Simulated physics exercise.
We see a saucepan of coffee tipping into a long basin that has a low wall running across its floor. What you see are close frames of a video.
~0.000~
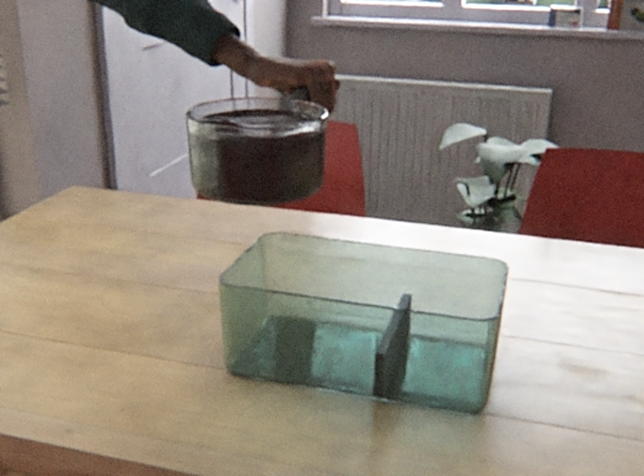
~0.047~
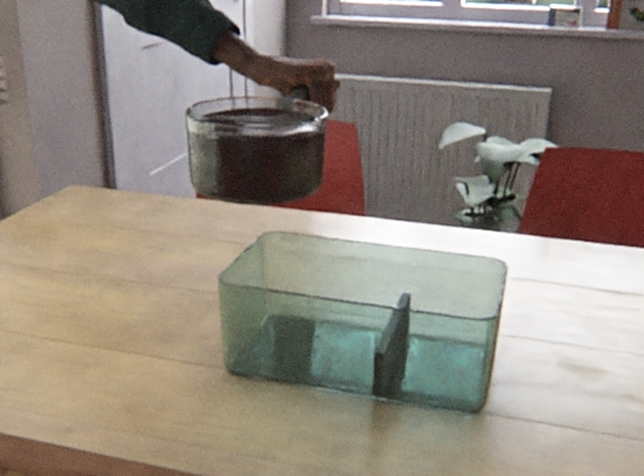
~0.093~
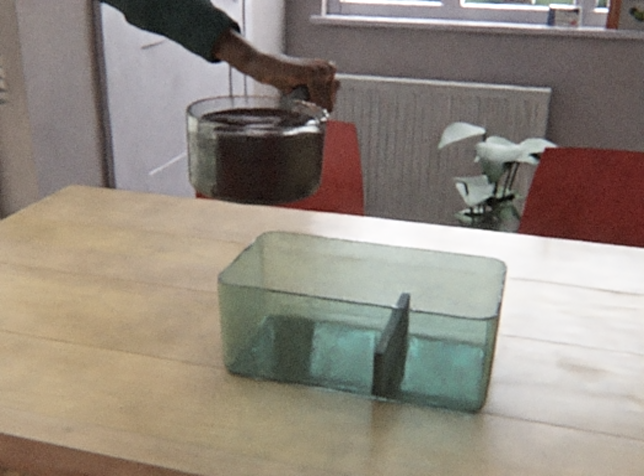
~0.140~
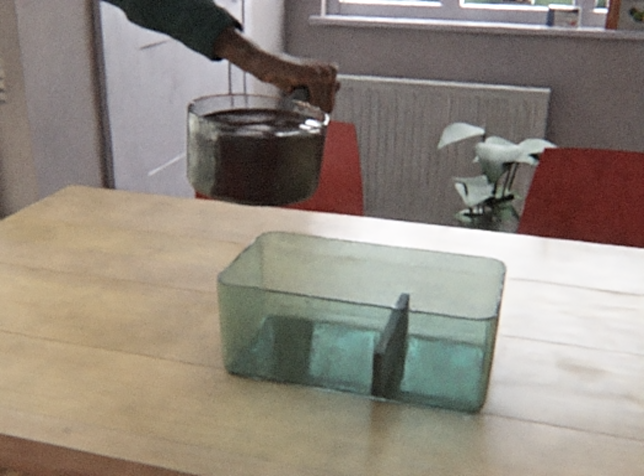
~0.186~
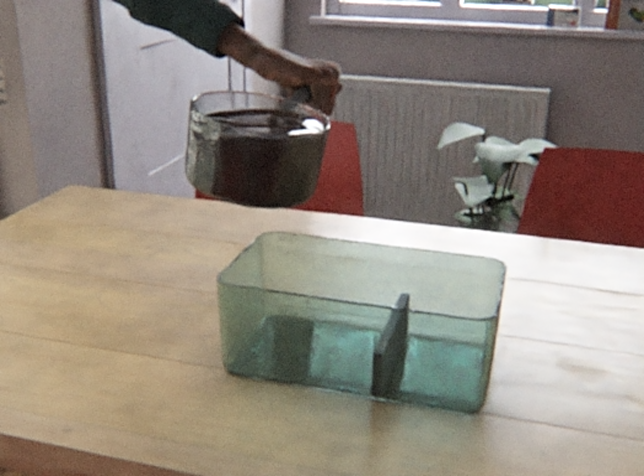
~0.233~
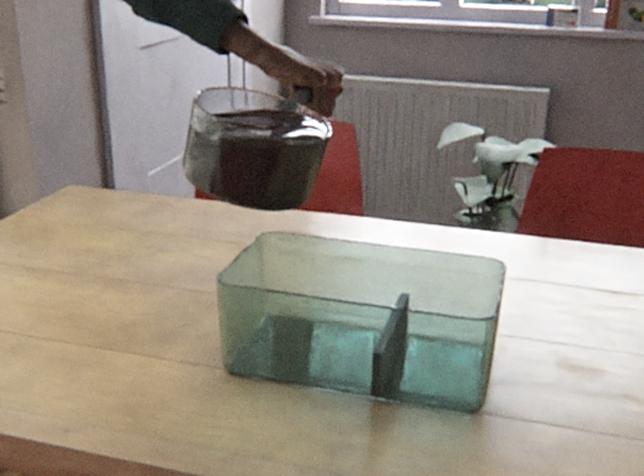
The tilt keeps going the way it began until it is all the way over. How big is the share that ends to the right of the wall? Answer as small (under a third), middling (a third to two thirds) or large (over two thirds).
Small, under a third.
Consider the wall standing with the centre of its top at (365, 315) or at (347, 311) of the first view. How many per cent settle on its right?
About 60 % and 70 %.
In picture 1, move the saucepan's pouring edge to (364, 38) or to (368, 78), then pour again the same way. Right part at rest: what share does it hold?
65 %, then 65 %.
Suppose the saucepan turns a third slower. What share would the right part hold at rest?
I'd say roughly 30 in every hundred ends up there.
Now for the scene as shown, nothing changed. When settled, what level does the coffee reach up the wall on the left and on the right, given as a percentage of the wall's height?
On the left roughly 60, on the right roughly 30.
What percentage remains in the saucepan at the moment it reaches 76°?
Some 50 per cent has not yet come out.
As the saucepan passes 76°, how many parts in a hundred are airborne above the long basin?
About 35 %.
A moment on, the saucepan is tipped on its side and 50 per cent is still to pour, 10 is left of the wall and 6 right of it.
Next, the saucepan is tipped right over and 8 per cent is still to pour, 64 is left of the wall and 21 right of it.
Then the saucepan is tipped right over and 0 per cent is still to pour, 75 is left of the wall and 21 right of it.
Later the saucepan is tipped right over and 0 per cent is still to pour, 76 is left of the wall and 22 right of it.
In the end 76 per cent lies left of the wall, 22 right of it and 3 outside.
